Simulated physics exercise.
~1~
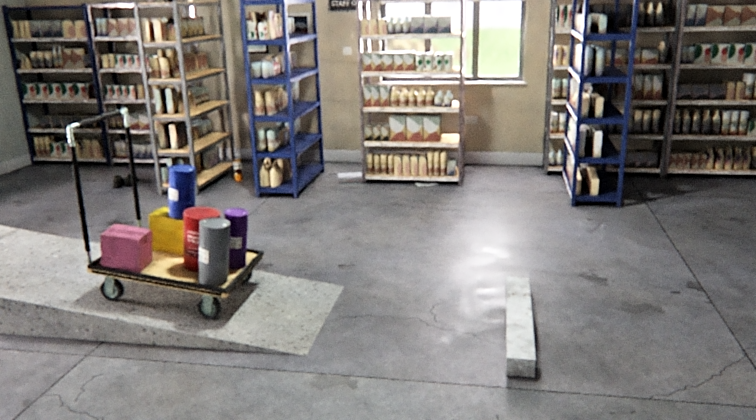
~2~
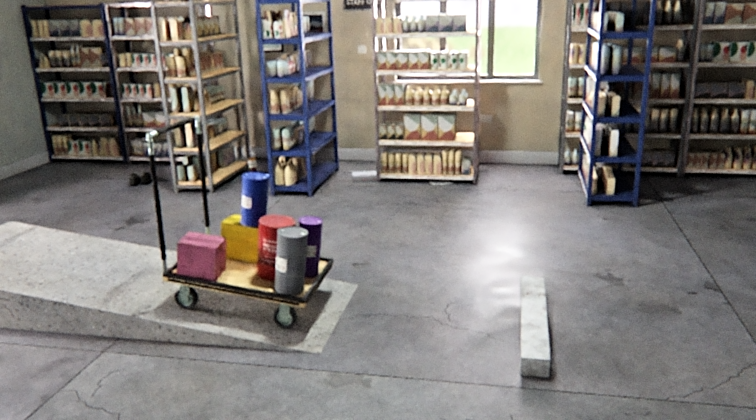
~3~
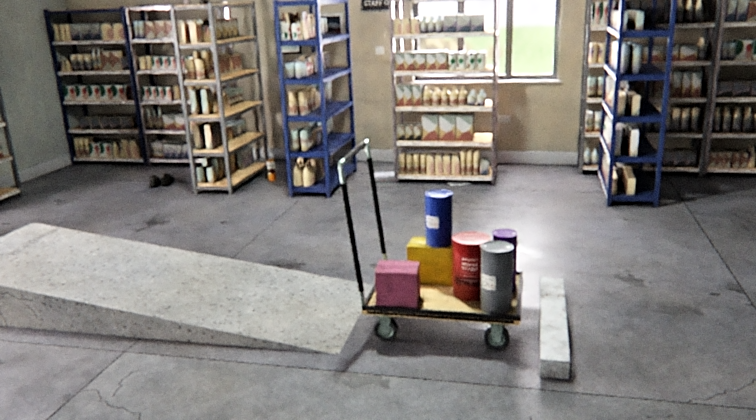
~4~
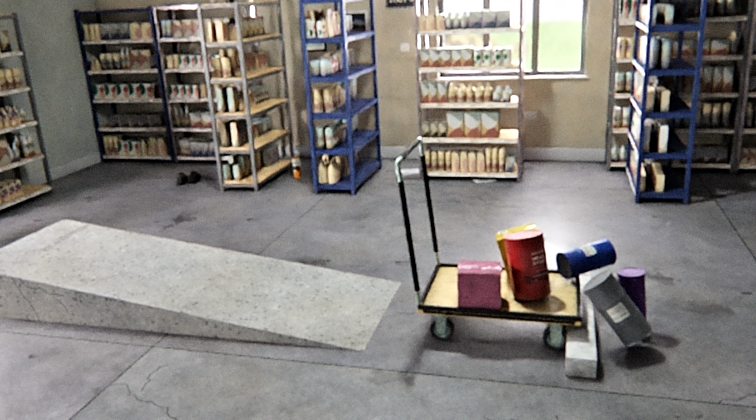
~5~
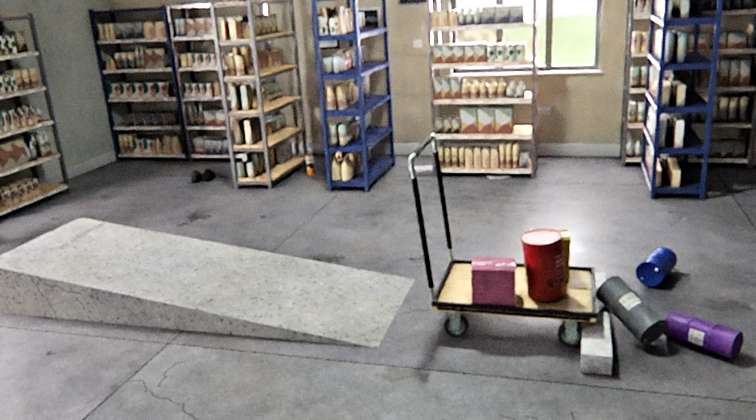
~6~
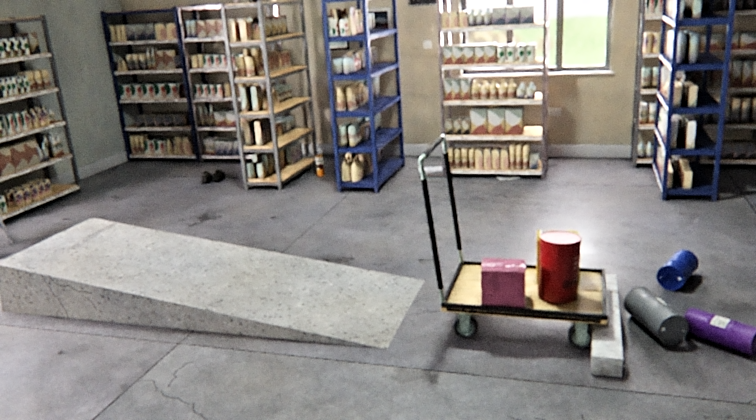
A flat trolley carrying parcels and canisters rolls right down a ramp and across the floor to a kerb, where it stops abruptly; the blue, grey and purple canisters tumble off and end lying on the ground, while the pink parcel and upright red pail stay aboard.
